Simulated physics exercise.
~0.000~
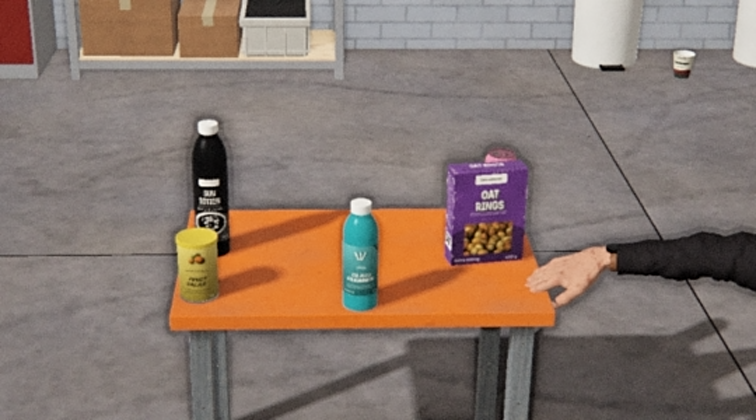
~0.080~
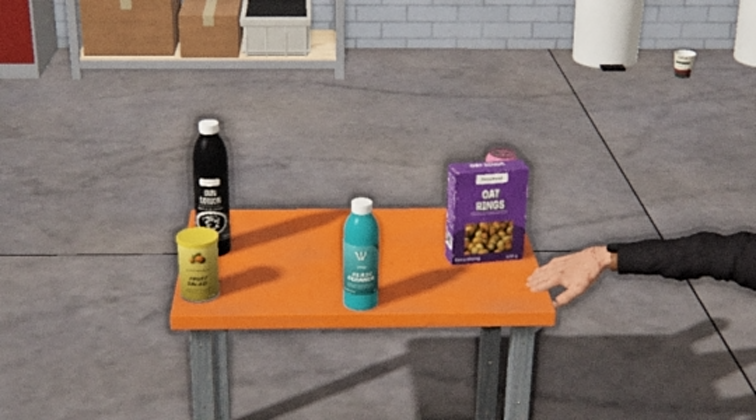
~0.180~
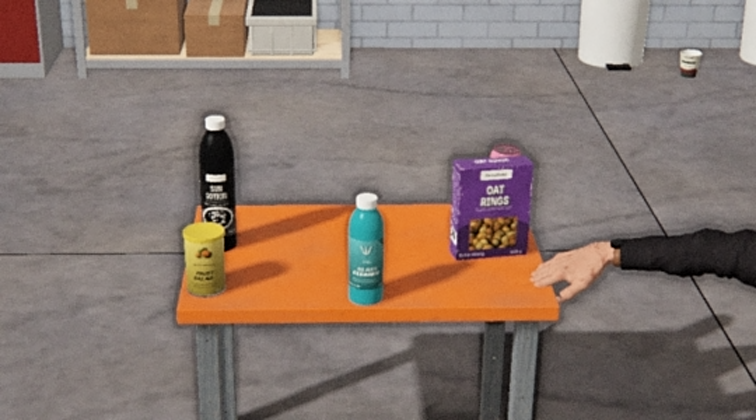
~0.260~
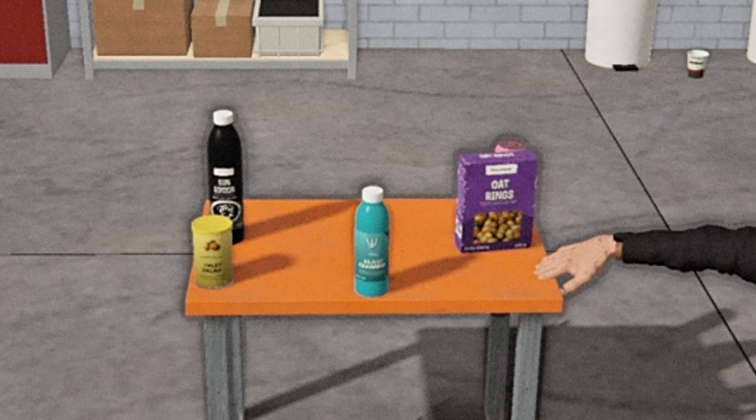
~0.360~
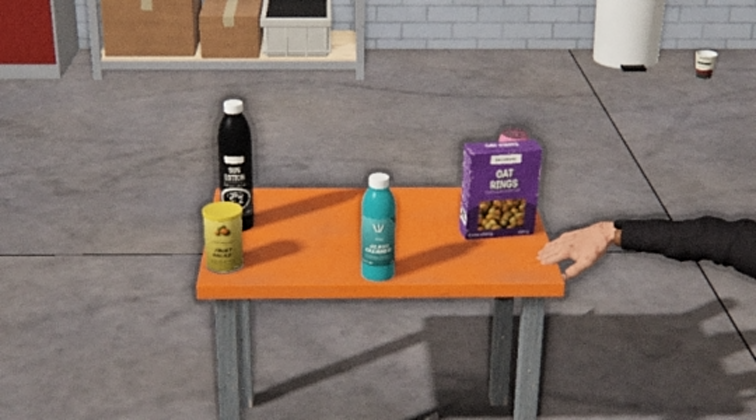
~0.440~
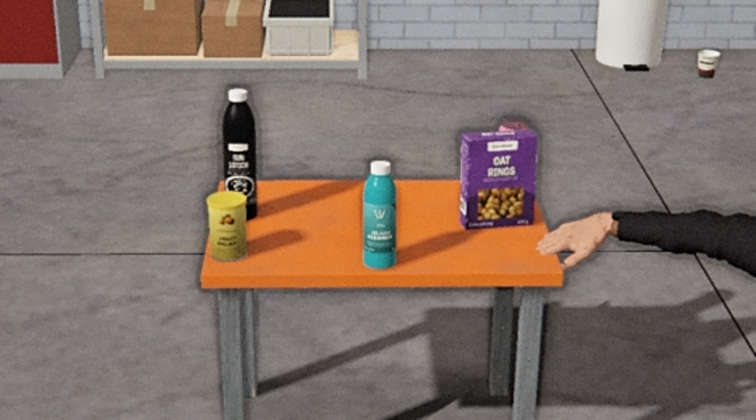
A hand in a dark sleeve rests at the right edge of an orange-topped table in a grey-floored storage room, seen from the front and slightly above. A black bottle and yellow tin are at left, a turquoise bottle near the middle, and a purple packet at right partly hides something pink. The table slides slowly backward, carrying everything with it, while the view shifts slightly.
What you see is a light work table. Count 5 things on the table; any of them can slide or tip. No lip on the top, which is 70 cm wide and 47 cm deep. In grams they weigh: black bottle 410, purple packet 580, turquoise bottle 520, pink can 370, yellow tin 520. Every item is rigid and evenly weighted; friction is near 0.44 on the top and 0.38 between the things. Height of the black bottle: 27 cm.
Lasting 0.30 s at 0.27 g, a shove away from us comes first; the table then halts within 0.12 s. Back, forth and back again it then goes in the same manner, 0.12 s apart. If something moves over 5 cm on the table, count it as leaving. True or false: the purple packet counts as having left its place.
True.
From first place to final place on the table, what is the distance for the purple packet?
It ends up around 15 cm from its start.
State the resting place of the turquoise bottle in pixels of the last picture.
Its middle comes to rest around (380, 254).
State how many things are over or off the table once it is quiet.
4.
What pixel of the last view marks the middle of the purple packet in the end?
Around pixel (483, 222).
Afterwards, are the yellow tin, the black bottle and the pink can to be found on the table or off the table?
Final state - the yellow tin stays within bounds; the black bottle ends out of bounds; the pink can ends out of bounds.
After 0.74 s, table 14 cm from its start; pink can now off the table; purple packet on its side near (475, 192); black bottle on its side.
After 0.94 s, table 2 cm from its start; black bottle now off the table; purple packet on its side near (481, 213); turquoise bottle on its side.
After 1.34 s, table 5 cm from its start; purple packet on its side near (480, 211); turquoise bottle on its side.
After 1.94 s, table 8 cm from its start; purple packet on its side near (477, 202); turquoise bottle on its side; yellow tin moved 2 cm.
In the end (2.8 s), off the table, black bottle and pink can; toppled on the table, purple packet and turquoise bottle; the last one under 5 cm from the start. In the last view, purple packet near (483, 222).
